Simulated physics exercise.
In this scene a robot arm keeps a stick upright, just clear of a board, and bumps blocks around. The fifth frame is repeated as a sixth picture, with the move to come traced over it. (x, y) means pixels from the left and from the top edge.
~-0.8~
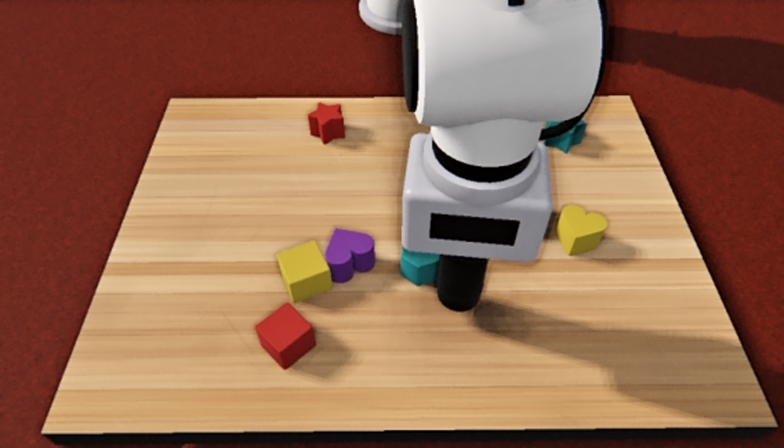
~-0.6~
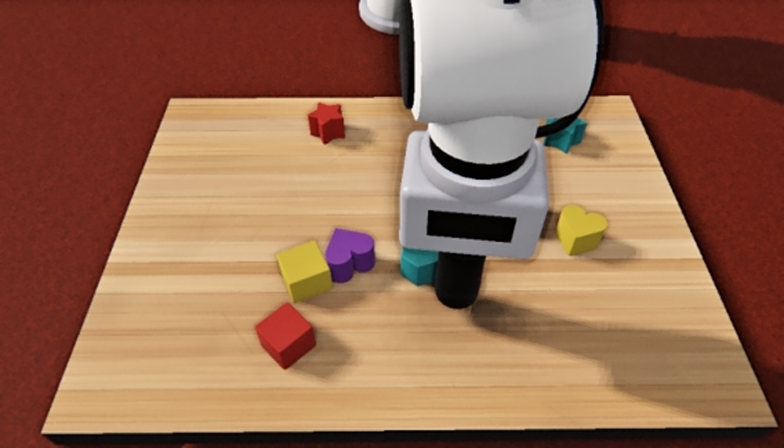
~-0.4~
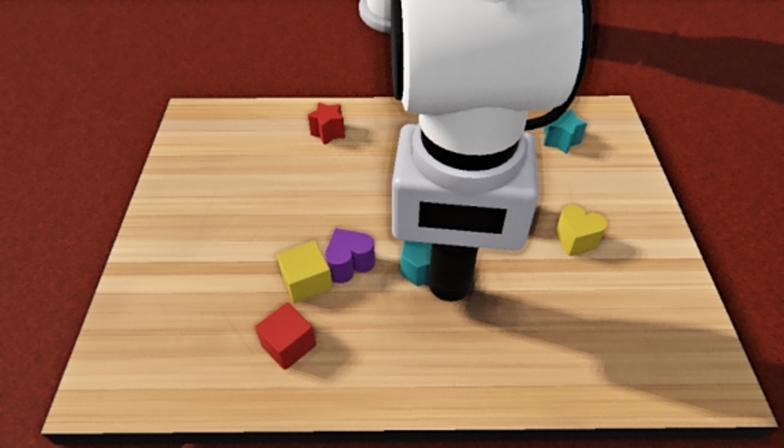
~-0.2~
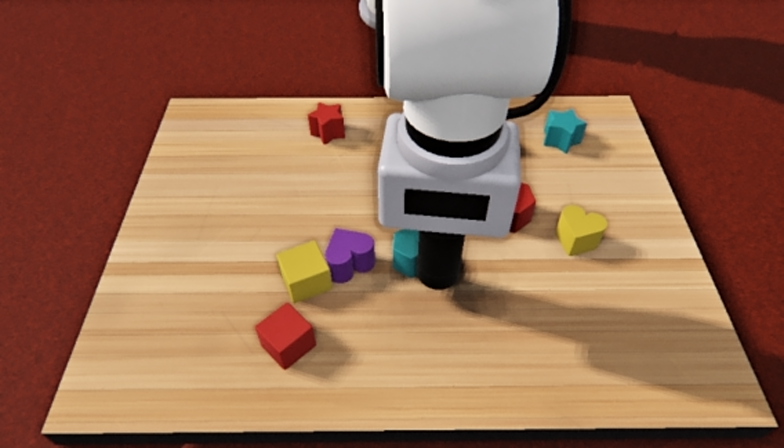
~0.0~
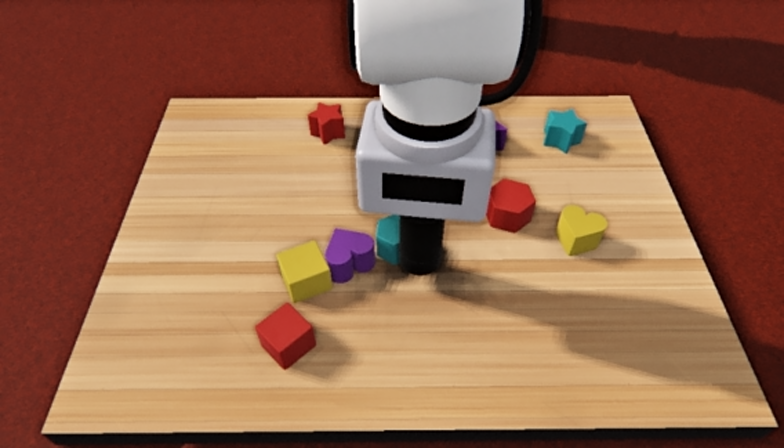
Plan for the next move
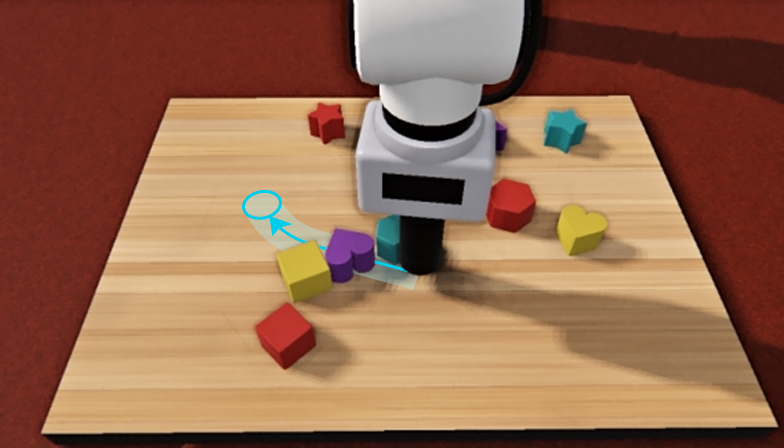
The clip opens on a white robot arm holding a black stick down beside a partly hidden turquoise block, among colourful blocks on a wooden board. The stick shifts slightly up and left, then nudges the turquoise block a short way left toward the purple heart, uncovering a red block behind the arm.
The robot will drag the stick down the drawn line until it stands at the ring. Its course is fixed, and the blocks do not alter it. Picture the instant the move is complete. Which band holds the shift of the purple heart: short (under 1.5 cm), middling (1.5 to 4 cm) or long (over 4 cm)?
Over 4 cm.
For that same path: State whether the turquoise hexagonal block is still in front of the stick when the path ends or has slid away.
It ends up beside or behind the stick.
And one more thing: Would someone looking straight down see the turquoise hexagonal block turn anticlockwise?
Going by the path, no.
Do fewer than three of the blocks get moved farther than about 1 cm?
My answer is no.
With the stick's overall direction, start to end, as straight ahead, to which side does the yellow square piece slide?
Toward the left.
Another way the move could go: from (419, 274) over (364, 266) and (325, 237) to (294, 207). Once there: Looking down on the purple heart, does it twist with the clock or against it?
Rotation: Counter-clockwise.
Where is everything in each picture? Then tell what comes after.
In the first frame, stick tip (459, 295); block tops, yellow square piece (303, 261); purple heart (348, 244); turquoise hexagonal block partly hidden.
In the second frame, stick (456, 292); blocks unchanged.
In the third frame, stick (450, 285); blocks unchanged.
In the fourth frame, stick (438, 274); turquoise hexagonal block (413, 241).
In the fifth frame, stick (420, 260); yellow square piece (303, 261); purple heart (348, 244); turquoise hexagonal block (396, 228).
Path on the board, from (419, 274) through (356, 257) and (297, 239) to (262, 205).
The first path, step by step. One third of the way, stick (353, 243); yellow square piece (283, 267); purple heart (312, 238), turned 45° anticlockwise; turquoise hexagonal block (366, 208), turned 45° clockwise.
Two thirds of the way, stick (293, 224); yellow square piece (270, 268), turned 45° anticlockwise; purple heart (256, 227), turned 75° anticlockwise; turquoise hexagonal block (366, 208), turned 45° clockwise.
At the end, stick (258, 190); yellow square piece (270, 268), turned 45° anticlockwise; purple heart (242, 223), turned 110° anticlockwise; turquoise hexagonal block (366, 208), turned 45° clockwise.
